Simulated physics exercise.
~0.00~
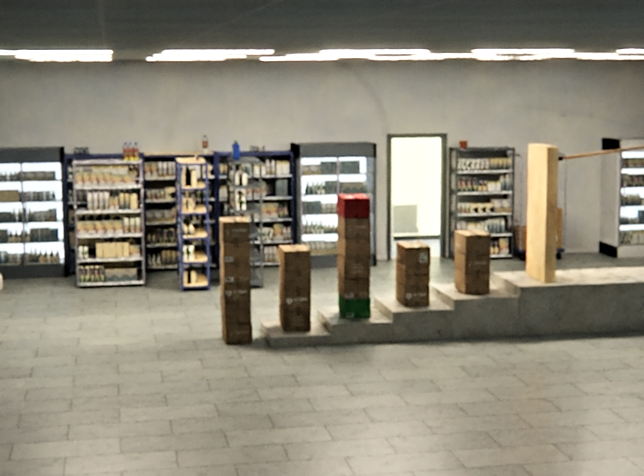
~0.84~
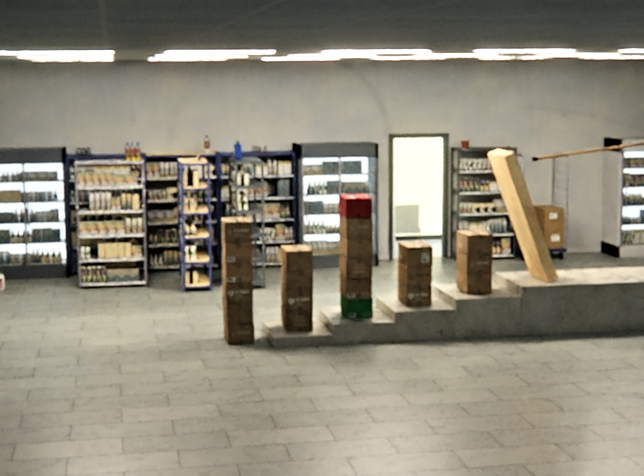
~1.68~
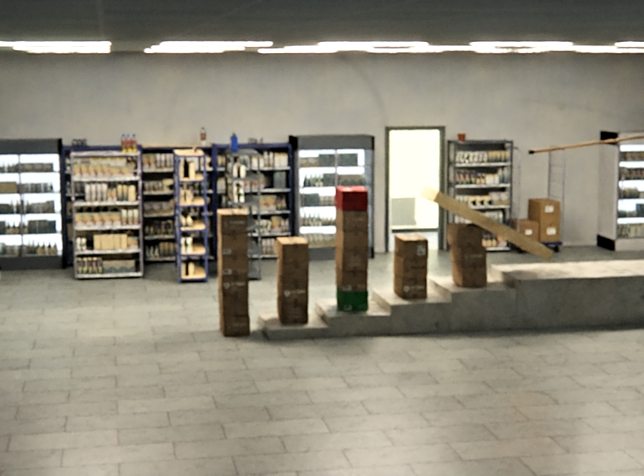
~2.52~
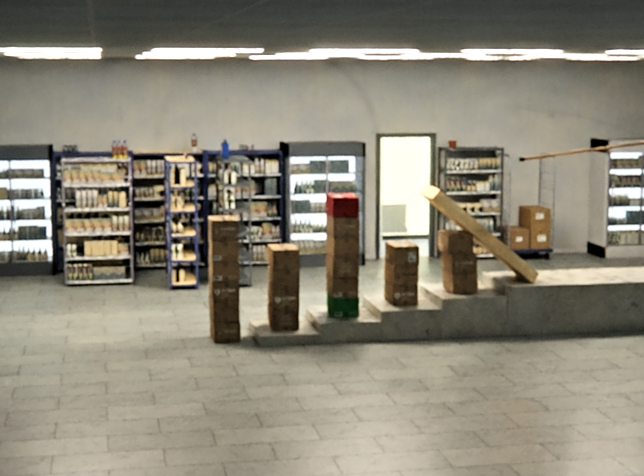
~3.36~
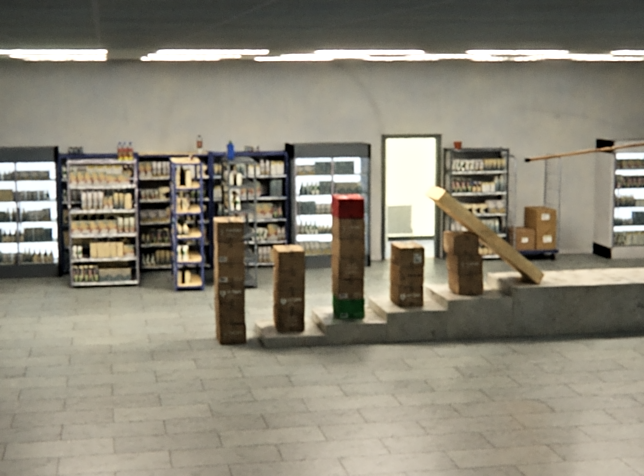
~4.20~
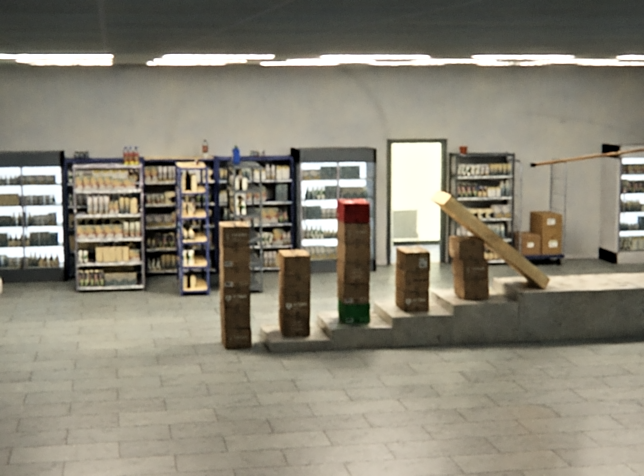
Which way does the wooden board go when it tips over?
The board falls to the left, toward the stacks of cartons on the steps.
In this clip, a pole tips an upright wooden board at the right so that it falls left onto the nearest stack of cartons on the steps, where it ends leaning, with every stack standing and the red and green cartons in place.
